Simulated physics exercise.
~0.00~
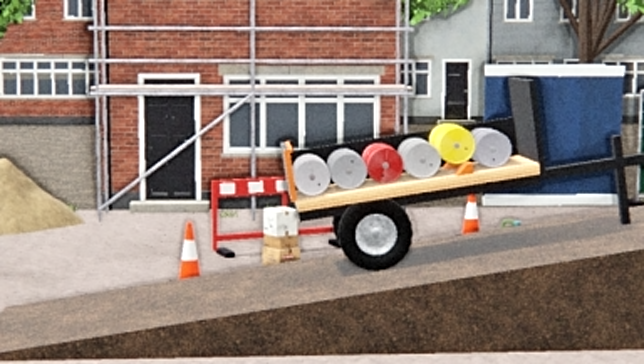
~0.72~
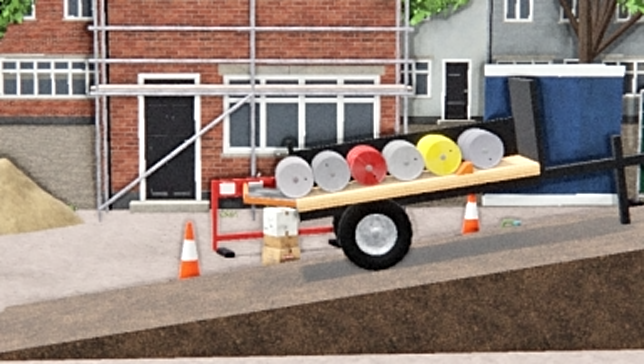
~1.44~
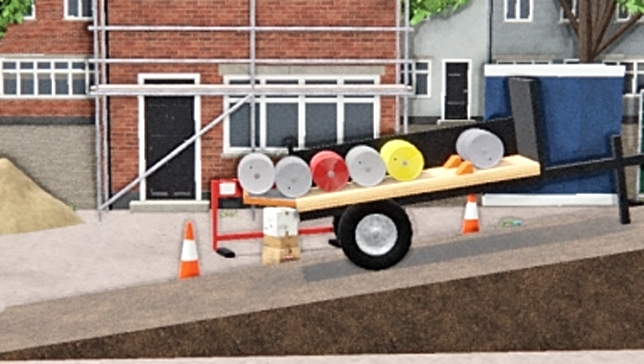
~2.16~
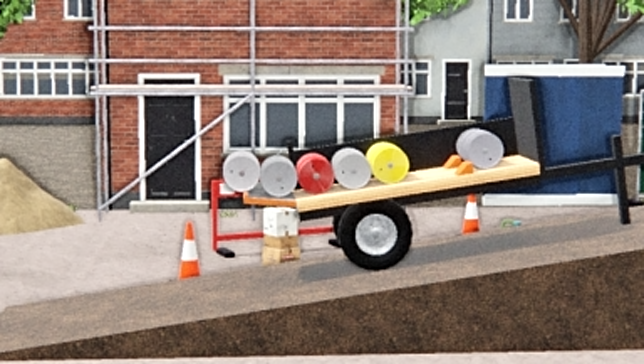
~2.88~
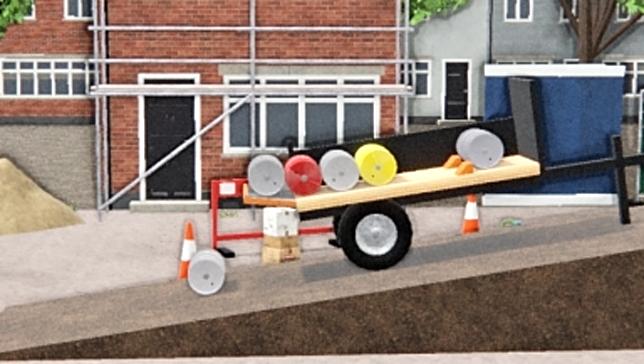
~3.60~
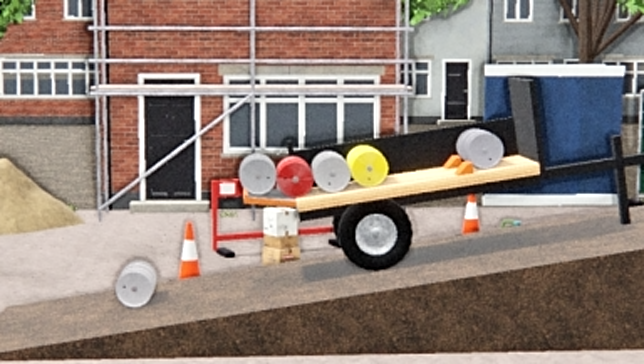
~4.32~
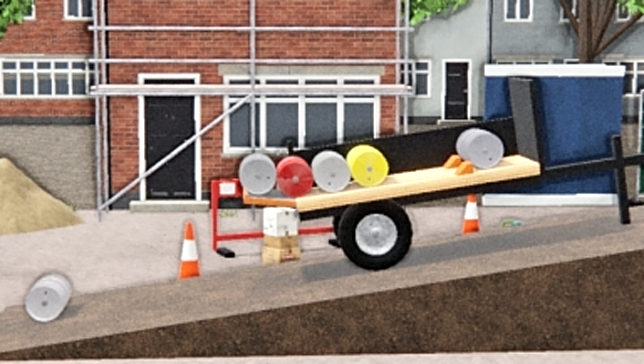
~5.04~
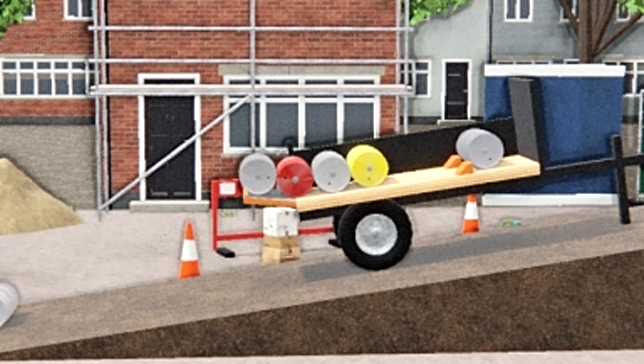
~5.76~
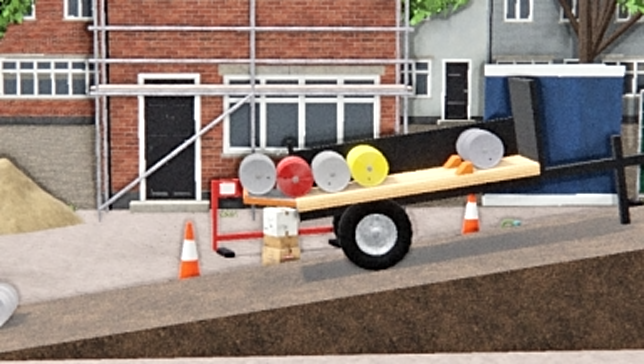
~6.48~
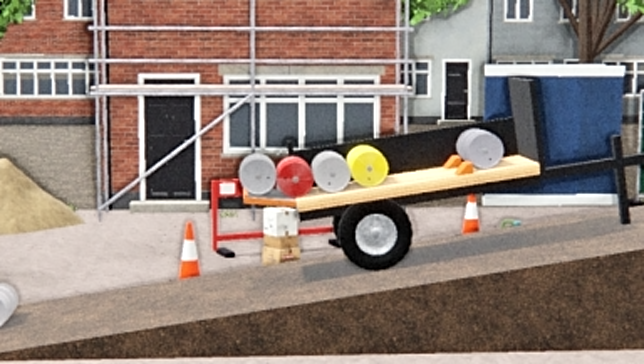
At the start, six round kegs, four grey with one red and one yellow, sit in a row on a tilted trailer bed on a hill, in front of brick houses. The tailgate swings down at the left end, and the kegs begin rolling left. The rightmost grey one stays behind an orange chock while the other five roll on. The leading grey keg drops off the tail, lands near a traffic cone and rolls down the slope to the left edge. The red and yellow kegs finish at rest on the bed, with three grey ones.
